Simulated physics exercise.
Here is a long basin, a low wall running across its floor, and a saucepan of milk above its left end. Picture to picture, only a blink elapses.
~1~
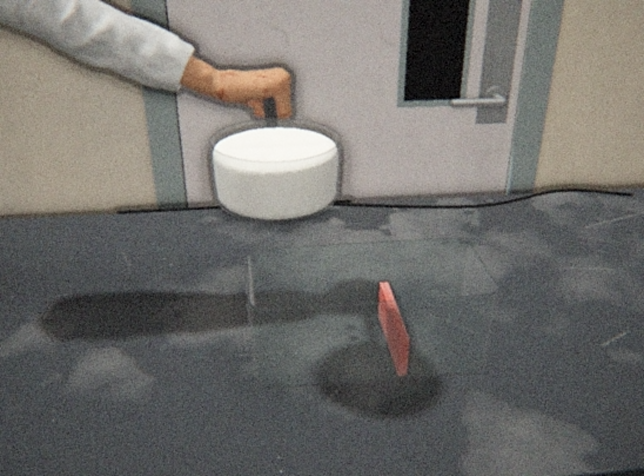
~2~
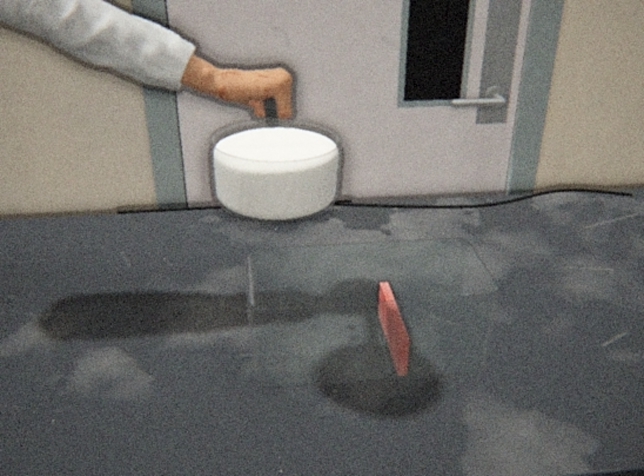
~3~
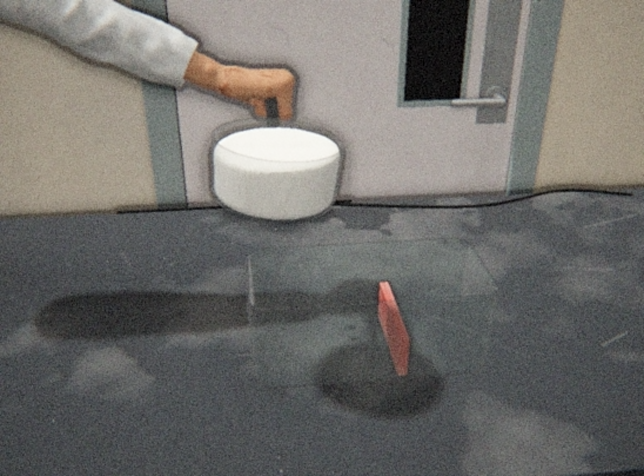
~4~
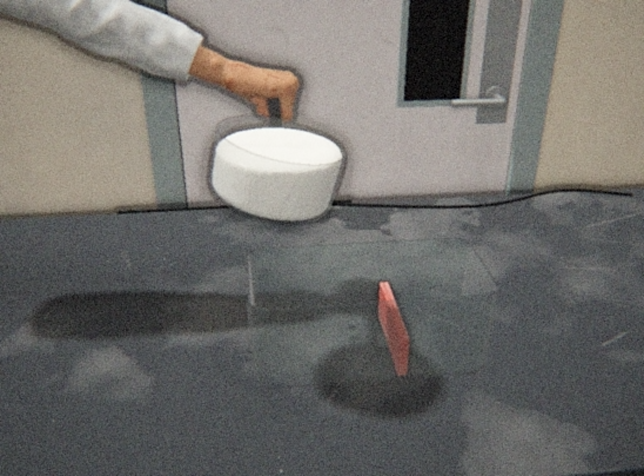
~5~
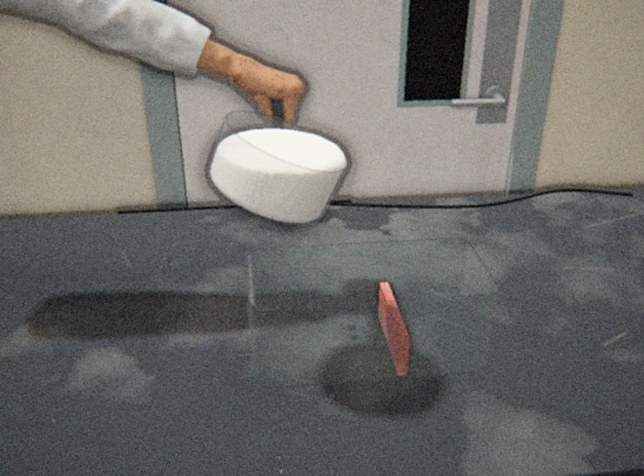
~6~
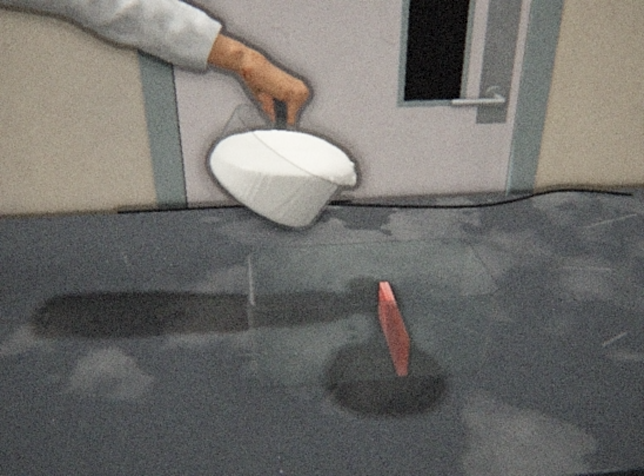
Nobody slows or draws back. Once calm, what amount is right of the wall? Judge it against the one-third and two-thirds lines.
It ends up below the one-third line.
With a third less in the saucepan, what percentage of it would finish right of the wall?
Roughly 5 in a hundred.
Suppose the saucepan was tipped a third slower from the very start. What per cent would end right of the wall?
Something like 40 percent.
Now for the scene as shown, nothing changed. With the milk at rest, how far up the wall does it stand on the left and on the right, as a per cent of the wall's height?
The left side ends up close to 50, the right side close to 30.
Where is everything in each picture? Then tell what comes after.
In the first picture, it leans 0°; its right rim is at (339, 138); the milk meets the walls at (213, 149) and (337, 144); the long basin's rim runs from (248, 279) to (483, 265); the wall's top is at (394, 310).
In the second picture, it leans 2°; its right rim is at (340, 139); the milk meets the walls at (213, 149) and (337, 144).
In the third picture, it leans 6°; its right rim is at (342, 144); the milk meets the walls at (215, 147) and (339, 146).
In the fourth picture, it leans 13°; its right rim is at (344, 152); the milk meets the walls at (217, 147) and (342, 148).
In the fifth picture, it leans 23°; its right rim is at (345, 163); the milk meets the walls at (217, 148) and (341, 154); 1 per cent is over the edge.
In the sixth picture, it leans 34°; its right rim is at (344, 175); the milk meets the walls at (213, 148) and (336, 162); 6 per cent is over the edge.
A moment on, the saucepan is tipped on its side and 22 per cent is still to pour, 19 is left of the wall and 16 right of it.
Next, the saucepan is tipped right over and 4 per cent is still to pour, 67 is left of the wall and 23 right of it.
Then the saucepan is tipped right over and 0 per cent is still to pour, 70 is left of the wall and 23 right of it.
Later the saucepan is tipped right over and 0 per cent is still to pour, 72 is left of the wall and 23 right of it.
In the end 72 per cent lies left of the wall, 23 right of it and 4 outside.
